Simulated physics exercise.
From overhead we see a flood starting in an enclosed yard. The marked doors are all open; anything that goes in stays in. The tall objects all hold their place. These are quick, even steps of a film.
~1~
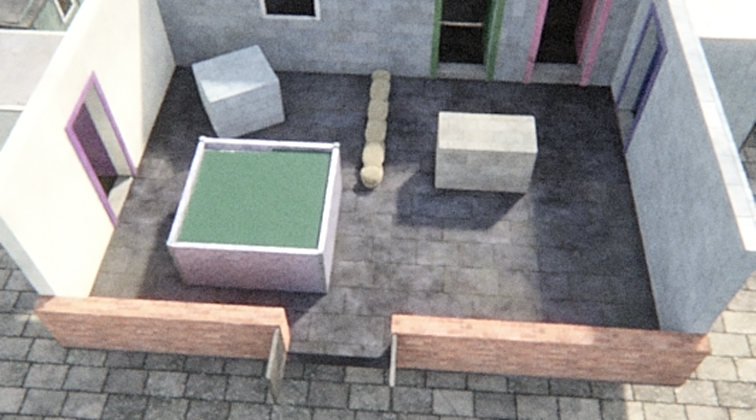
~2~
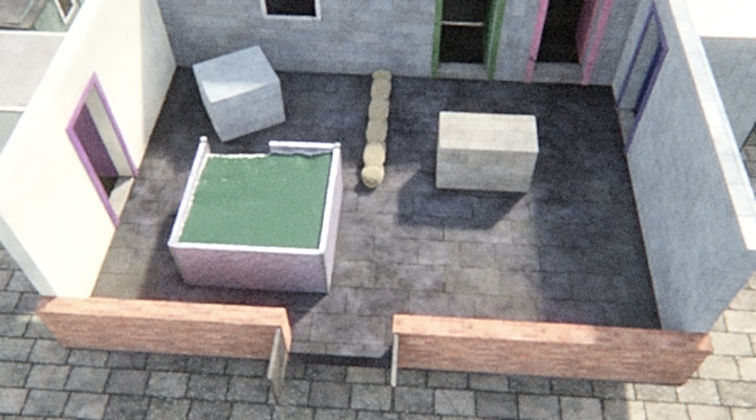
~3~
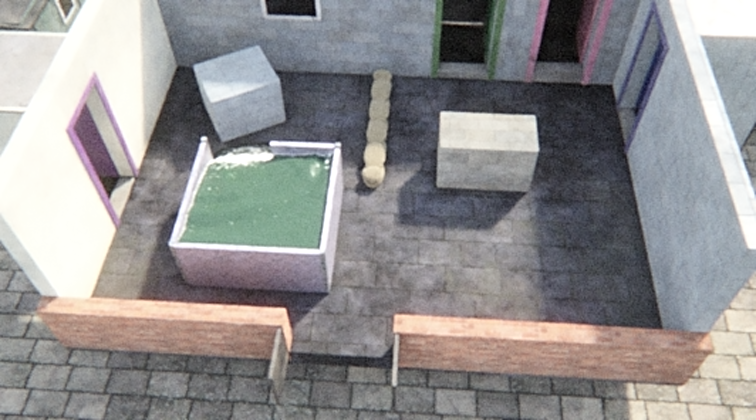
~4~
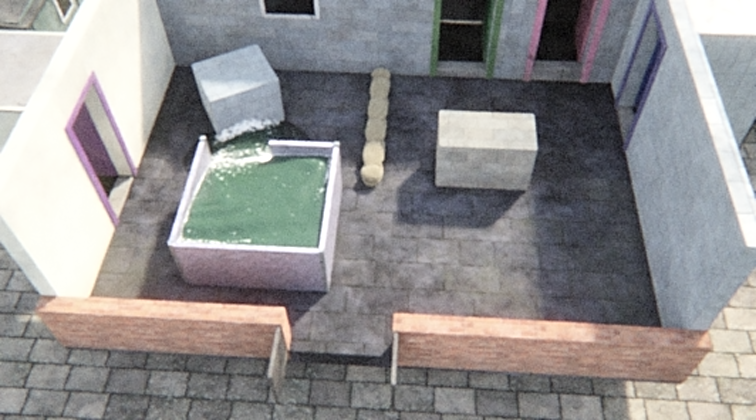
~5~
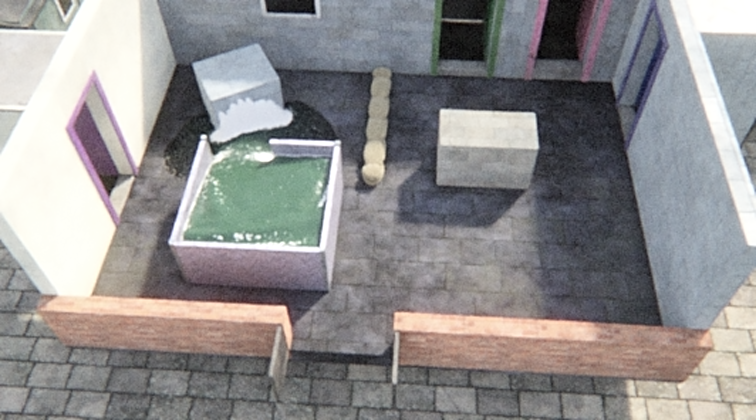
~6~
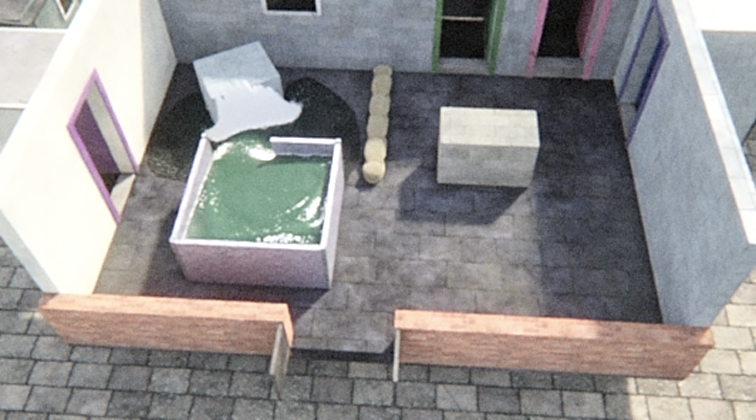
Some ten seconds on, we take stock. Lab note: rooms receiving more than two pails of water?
One by one: Purple door: Past the limit; blue door: Inside the limit; green door: Inside the limit; pink door: Inside the limit.
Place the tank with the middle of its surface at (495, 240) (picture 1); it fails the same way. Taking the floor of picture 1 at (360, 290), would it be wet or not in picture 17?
My call for that spot: Not reached.
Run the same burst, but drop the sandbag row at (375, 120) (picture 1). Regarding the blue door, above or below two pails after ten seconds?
Outcome - blue door tops the line.
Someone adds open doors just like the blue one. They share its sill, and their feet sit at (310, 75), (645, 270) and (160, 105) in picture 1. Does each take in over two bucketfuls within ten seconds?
Log: Door one beats the mark; door two misses the mark; door three beats the mark.
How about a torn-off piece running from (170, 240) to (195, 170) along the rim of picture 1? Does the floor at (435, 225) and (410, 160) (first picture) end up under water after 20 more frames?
Still dry and Still dry.
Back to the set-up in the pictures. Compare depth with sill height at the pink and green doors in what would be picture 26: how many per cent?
I'd put the first at close to 10 per cent and the second at close to 30 per cent.
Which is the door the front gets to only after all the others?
Answer - the blue-painted one.
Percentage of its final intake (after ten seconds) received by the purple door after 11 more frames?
I get 0 per cent.
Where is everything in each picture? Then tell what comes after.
The first frame shows still water in the open tank at (259, 196).
In the second frame, water pours out on the open tank's far side and has run to a hidden place.
In the third frame, water pours out on the open tank's far side and has run to a hidden place.
In the fourth frame, water pours out on the open tank's far side and has run to (280, 122).
In the fifth frame, water pours out on the open tank's far side and has run to (298, 105).
In the sixth frame, water pours out on the open tank's far side and has run to (313, 83).
A moment on, water covers 20 % of the floor; the purple door not reached, the blue door not reached, the green door not reached, the pink door not reached.
Next, water covers 35 % of the floor; the purple door wet at the sill, nothing in, the blue door not reached, the green door wet at the sill, nothing in, the pink door not reached.
Then, water covers 55 % of the floor; the purple door under two buckets in, the blue door wet at the sill, nothing in, the green door wet at the sill, nothing in, the pink door wet at the sill, nothing in.
Later, water covers 75 % of the floor; the purple door over two buckets in, the blue door wet at the sill, nothing in, the green door wet at the sill, nothing in, the pink door wet at the sill, nothing in.
In the end, water covers 80 % of the floor; the purple door far over two buckets in, the blue door wet at the sill, nothing in, the green door wet at the sill, nothing in, the pink door wet at the sill, nothing in.
